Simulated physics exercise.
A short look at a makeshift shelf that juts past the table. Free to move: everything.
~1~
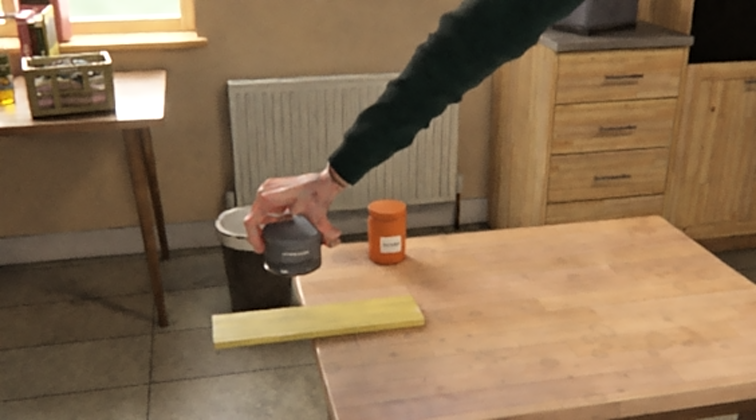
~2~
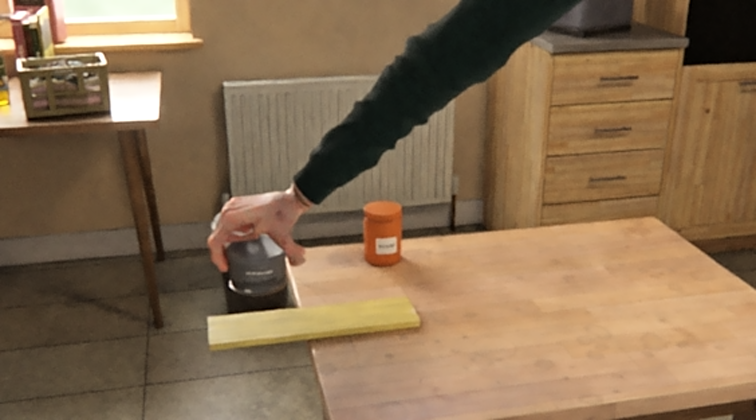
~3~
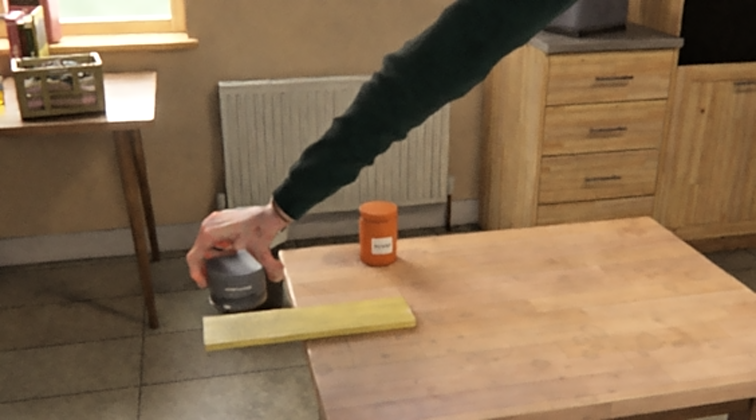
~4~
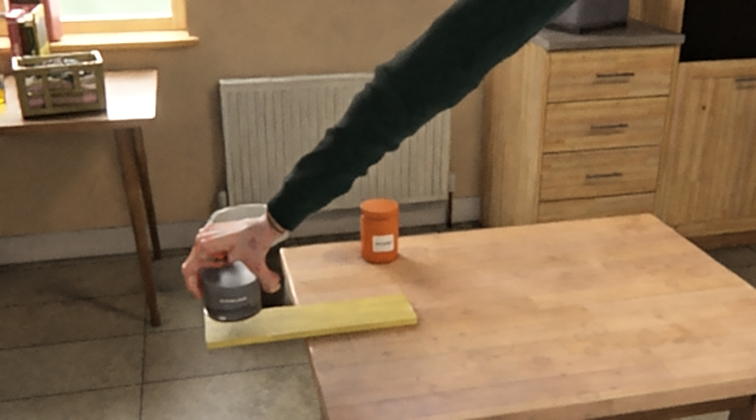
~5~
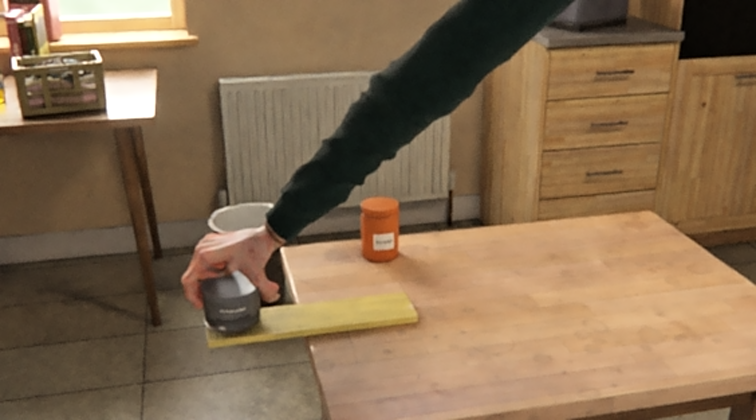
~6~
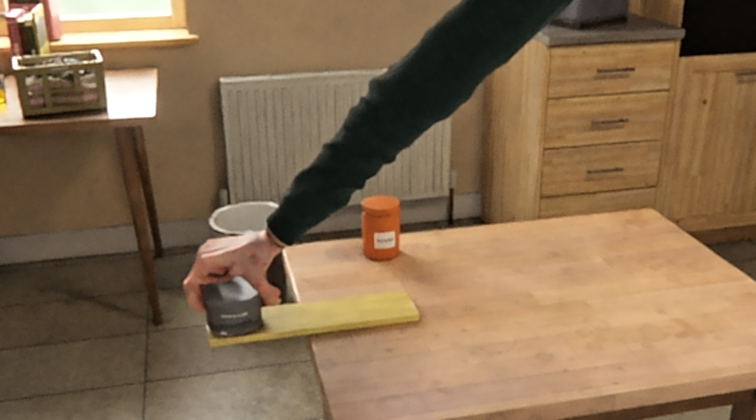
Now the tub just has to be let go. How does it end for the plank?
The plank drops off the table.
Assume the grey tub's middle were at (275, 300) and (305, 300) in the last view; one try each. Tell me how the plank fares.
In the first case it comes down; in the second case it stays on the table.
Then, 0.50 s past the last view, yellow plank and grey tub now down on the floor or falling.
Then, 0.70 s past the last view, things are still on the move.
Finally, down on the floor or falling, yellow plank and grey tub; orange jar still in place. The plank comes down.
